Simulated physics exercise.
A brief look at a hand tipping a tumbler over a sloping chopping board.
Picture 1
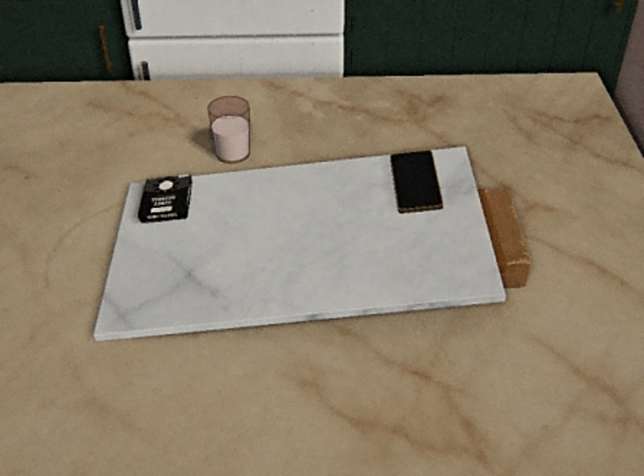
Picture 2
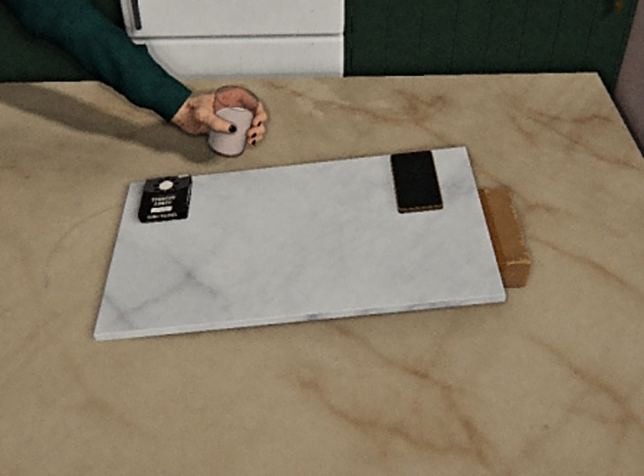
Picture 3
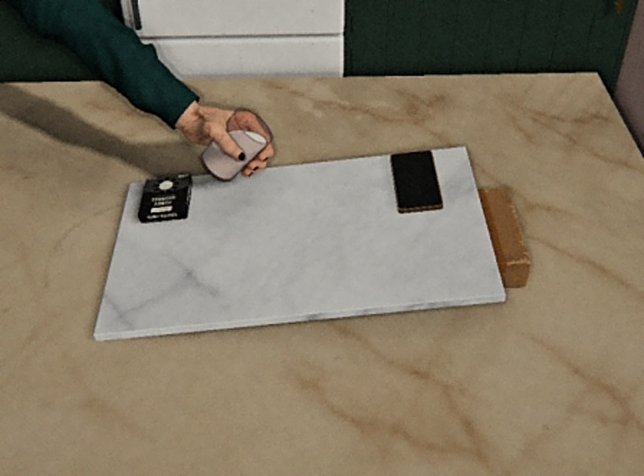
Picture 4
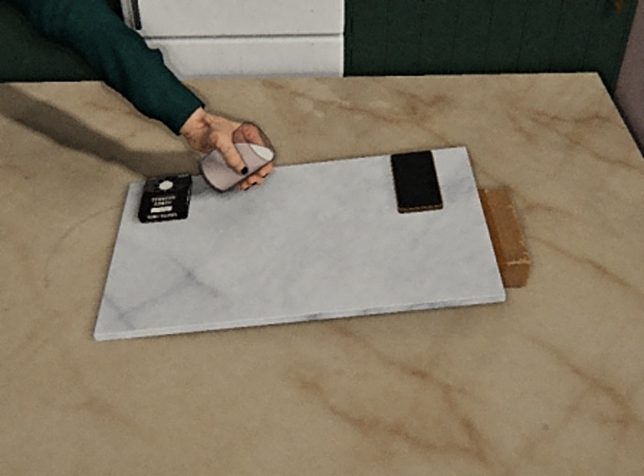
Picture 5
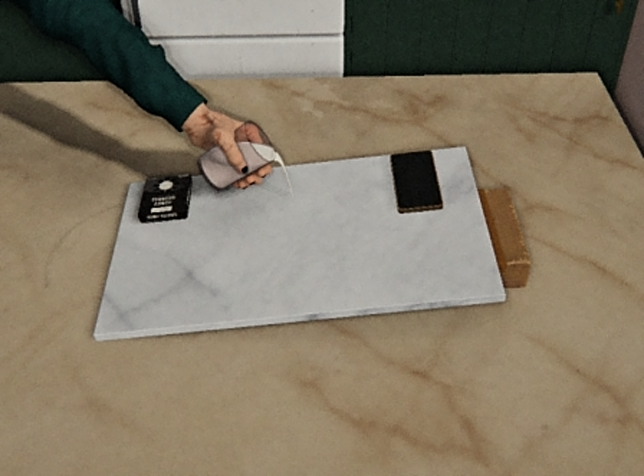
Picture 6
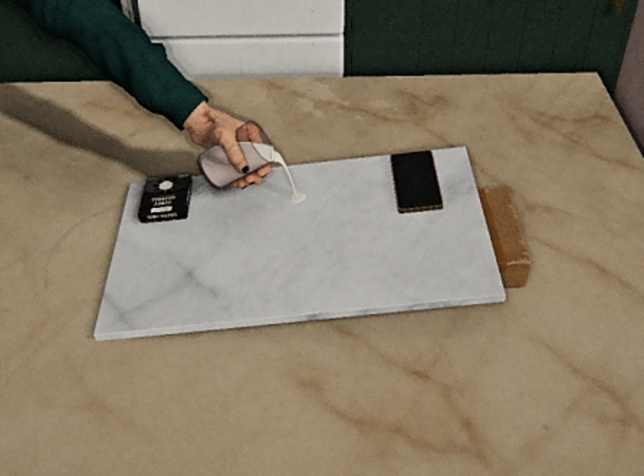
A hand in a dark green sleeve reaches in from the upper left over a veined tan countertop, seen from above by a still camera. A white marbled board slopes down to the left, with a black packet at its upper left, a flat black phone at its upper right and a brown block at its right end. The hand grips a clear tumbler of white liquid behind the board, tilts it rightward and pours a thin stream onto the surface.
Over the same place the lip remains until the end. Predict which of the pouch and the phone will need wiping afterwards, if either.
Pouch will need wiping, phone will not need wiping.
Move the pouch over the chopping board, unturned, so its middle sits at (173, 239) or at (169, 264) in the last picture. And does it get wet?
In case one it is hit by the spill, and in case two it keeps clear of the spill.
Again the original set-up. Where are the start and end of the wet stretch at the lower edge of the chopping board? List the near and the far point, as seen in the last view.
It's wet from (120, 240) at the near side to (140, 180) at the far side.
A moment on, it runs down to the left; the pouch is untouched; the phone is untouched.
Further on, it runs down to the left and off the end; the pouch is reached; the phone is untouched.
When it is over, it runs down to the left and off the end; the pouch is reached; the phone is untouched.
